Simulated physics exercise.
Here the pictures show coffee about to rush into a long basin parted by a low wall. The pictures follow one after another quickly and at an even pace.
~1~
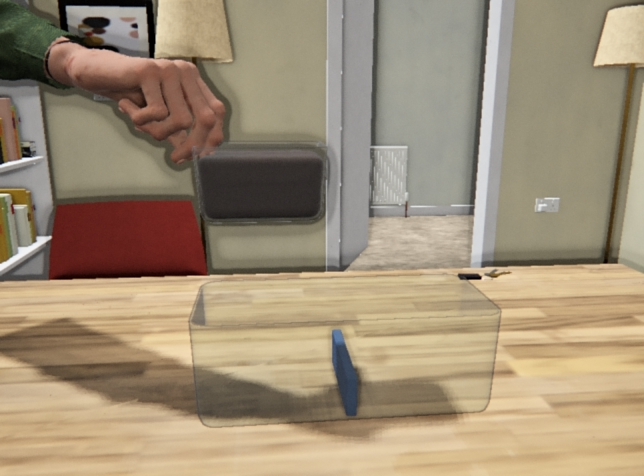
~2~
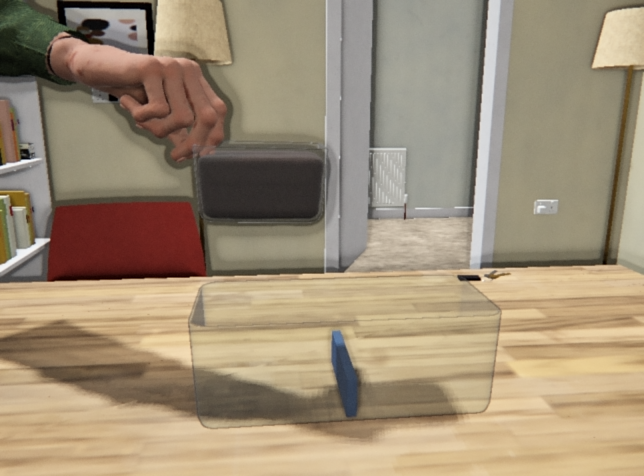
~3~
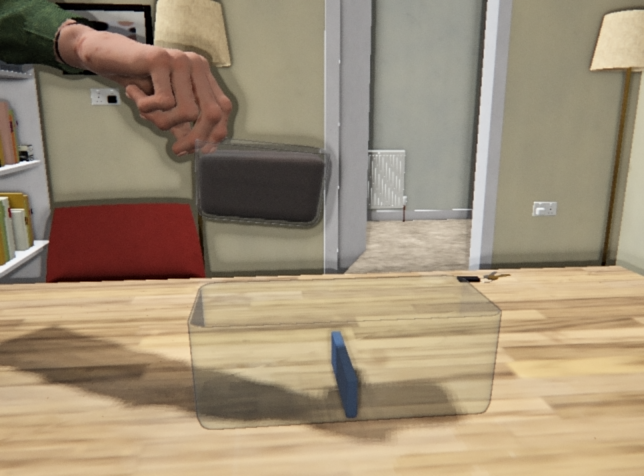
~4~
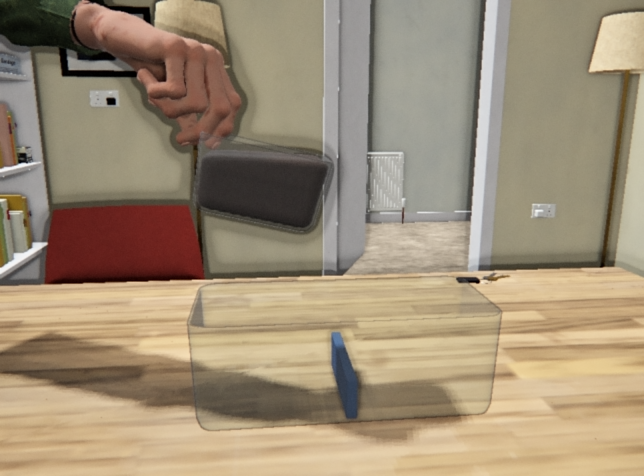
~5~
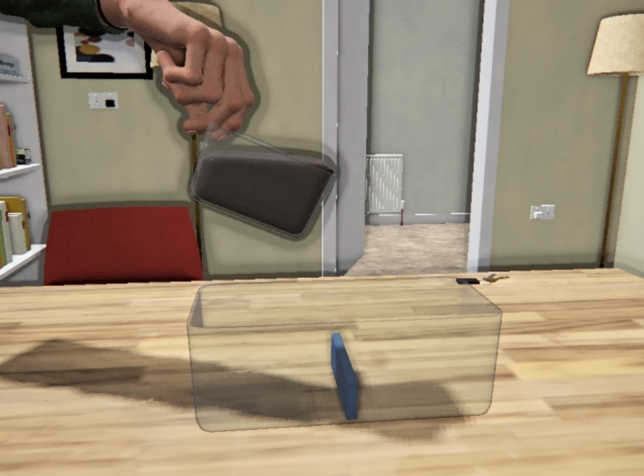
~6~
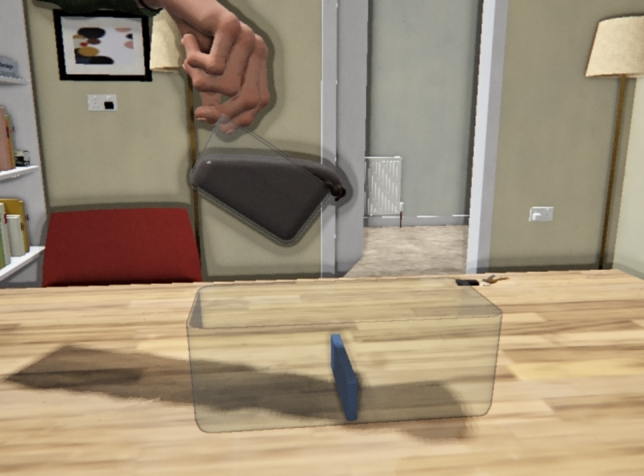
A dark container tilts steadily to the right beneath a hand above a clear basin.
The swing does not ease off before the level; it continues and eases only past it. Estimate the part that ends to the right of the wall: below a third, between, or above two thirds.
The part right of the wall will probably go higher than two thirds.
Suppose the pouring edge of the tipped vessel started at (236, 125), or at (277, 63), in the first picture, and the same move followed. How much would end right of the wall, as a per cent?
Try one: 5 %; try two: 60 %.
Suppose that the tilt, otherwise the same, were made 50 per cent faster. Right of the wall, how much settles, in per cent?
Around 65 percent ends up there.
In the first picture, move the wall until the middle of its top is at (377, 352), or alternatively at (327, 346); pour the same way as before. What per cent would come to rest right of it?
50 % and 85 %, roughly.
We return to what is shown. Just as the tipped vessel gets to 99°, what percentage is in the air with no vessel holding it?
It's close to 35 percent.
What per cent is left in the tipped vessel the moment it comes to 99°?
Roughly 15 percent.
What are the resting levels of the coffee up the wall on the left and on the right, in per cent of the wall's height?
On the left roughly 20, on the right roughly 50.
A moment on, the tilt is 99° and 16 per cent is still to pour, 0 is left of the wall and 49 right of it.
Next, the tilt is 118° and 1 per cent is still to pour, 19 is left of the wall and 75 right of it.
Then the tilt is 118° and 0 per cent is still to pour, 23 is left of the wall and 74 right of it.
Later the tilt is 118° and 0 per cent is still to pour, 23 is left of the wall and 74 right of it.
Finally, 23 per cent lies left of the wall, 74 right of it and 2 outside.
